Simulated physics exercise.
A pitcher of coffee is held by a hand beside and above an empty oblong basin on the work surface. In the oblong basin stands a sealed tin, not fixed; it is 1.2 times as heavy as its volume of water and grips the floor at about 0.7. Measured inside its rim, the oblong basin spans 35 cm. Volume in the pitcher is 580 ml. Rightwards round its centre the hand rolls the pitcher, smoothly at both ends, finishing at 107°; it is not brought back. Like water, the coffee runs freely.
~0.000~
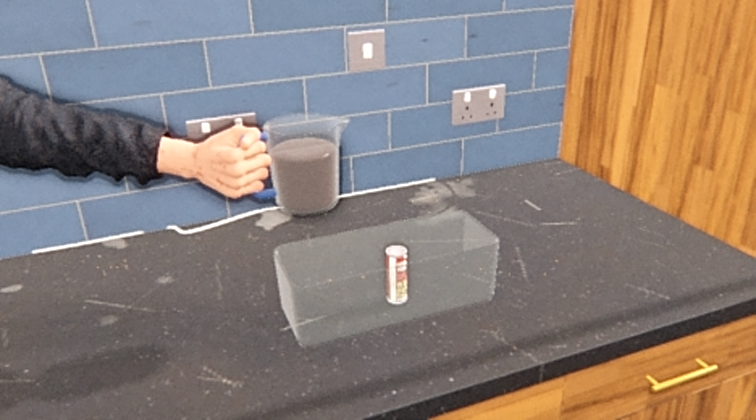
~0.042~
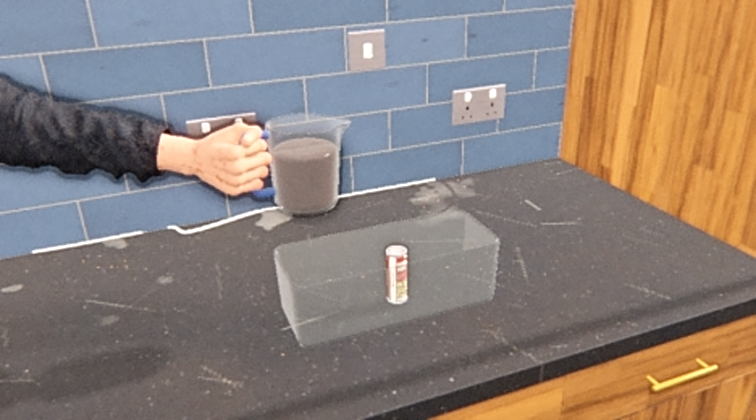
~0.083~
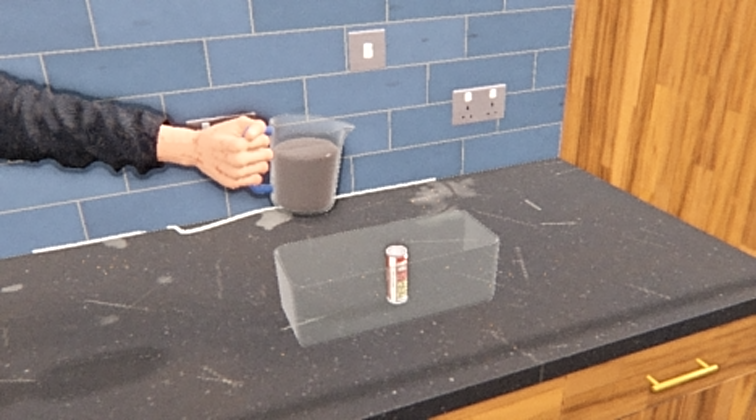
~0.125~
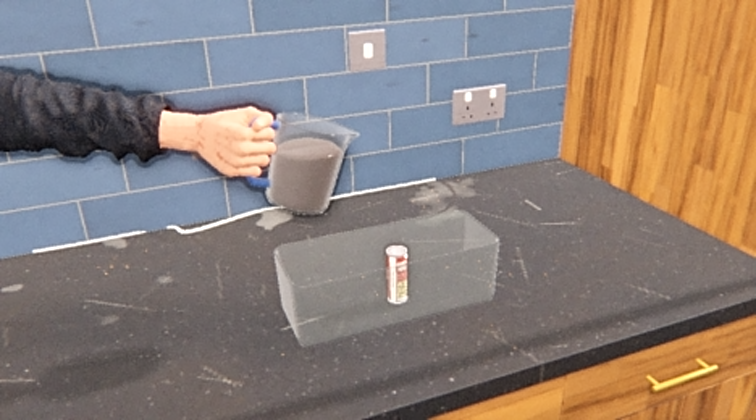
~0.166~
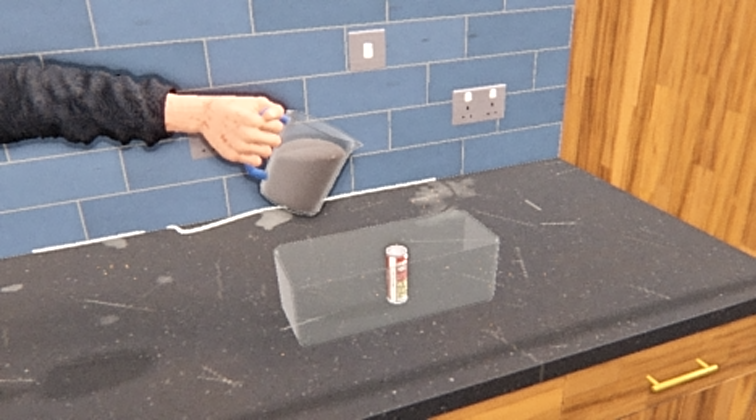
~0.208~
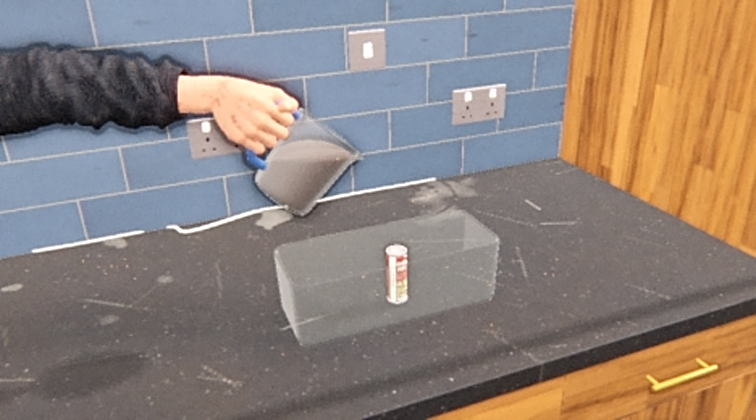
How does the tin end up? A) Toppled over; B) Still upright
Toppled over.
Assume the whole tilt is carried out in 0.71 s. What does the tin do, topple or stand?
The tin tips over.
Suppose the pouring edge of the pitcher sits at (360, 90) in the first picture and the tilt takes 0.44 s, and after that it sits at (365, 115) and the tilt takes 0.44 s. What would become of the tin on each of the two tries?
The tin stays vertical the first time and stays vertical the second time.
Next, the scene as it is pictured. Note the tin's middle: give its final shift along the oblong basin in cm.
Around 11.0 cm.
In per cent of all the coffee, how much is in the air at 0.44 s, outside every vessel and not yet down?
My guess is roughly 32 %.
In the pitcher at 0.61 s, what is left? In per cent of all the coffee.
14 per cent or thereabouts.
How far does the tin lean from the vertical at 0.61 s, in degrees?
Lean: Around 0° from upright.
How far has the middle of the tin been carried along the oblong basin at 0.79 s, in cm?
Around 6 centimetres.
After 0.44 s the tilt is 105° and 55 per cent is still to pour; the tin stands where it began.
After 0.61 s the tilt is 107° and 13 per cent is still to pour; the tin stands 3 cm from where it began.
After 0.79 s the tilt is 107° and 2 per cent is still to pour; the tin leans 13°.
After 0.98 s the tilt is 107° and 0 per cent is still to pour; the tin leans 34°.
In the end the tin lies on its side.
